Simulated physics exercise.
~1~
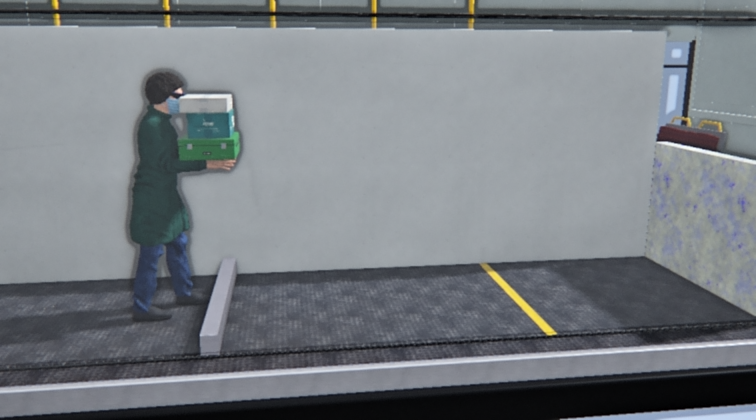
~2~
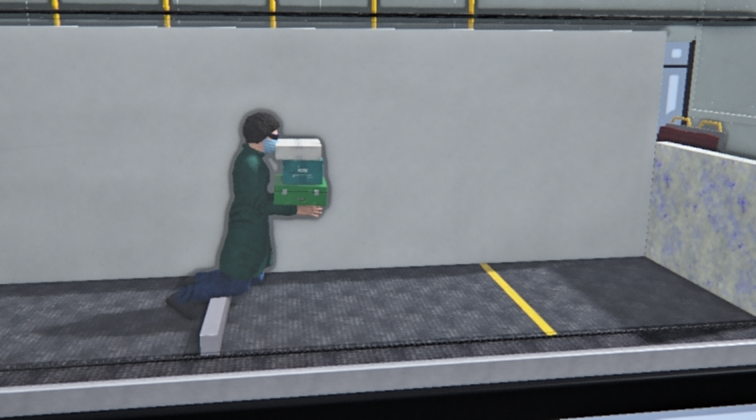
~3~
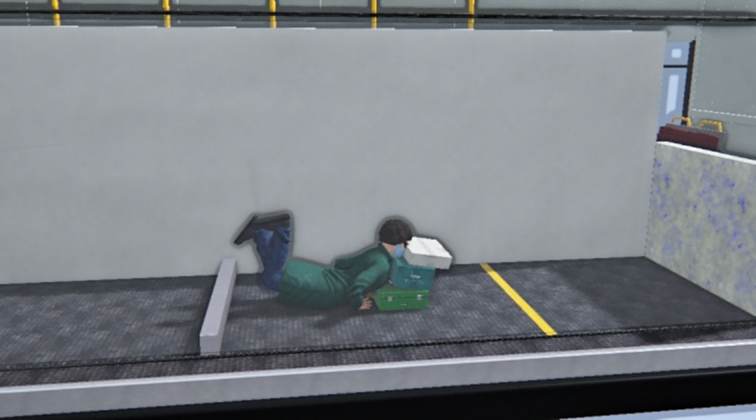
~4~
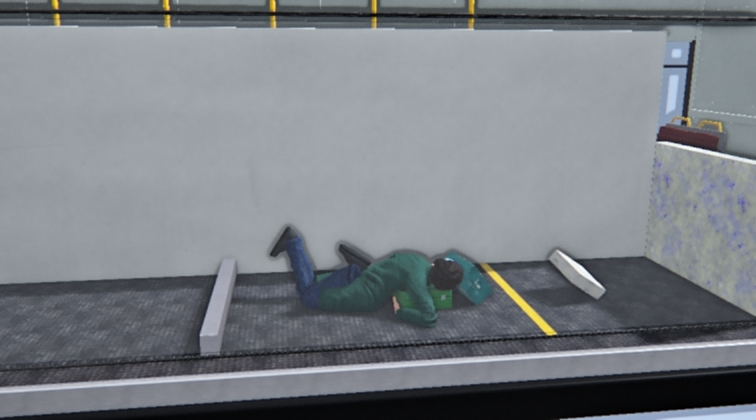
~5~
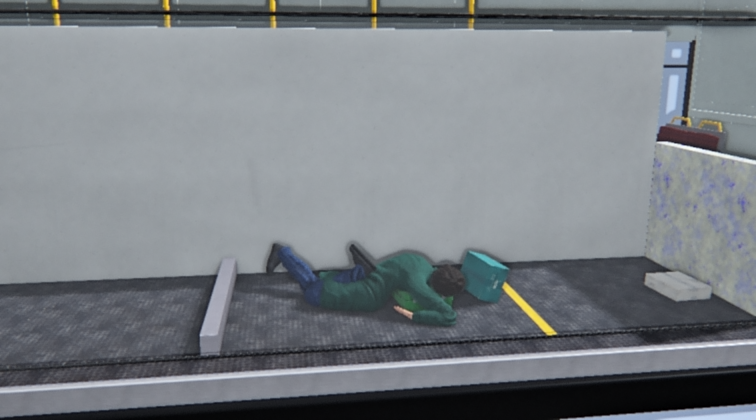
A courier carrying stacked boxes trips over a low rail and falls forward to the right, spilling the load; the white parcel slides past the yellow line, while the teal parcel tumbles and stops short of it, like the green toolbox and the courier's head.
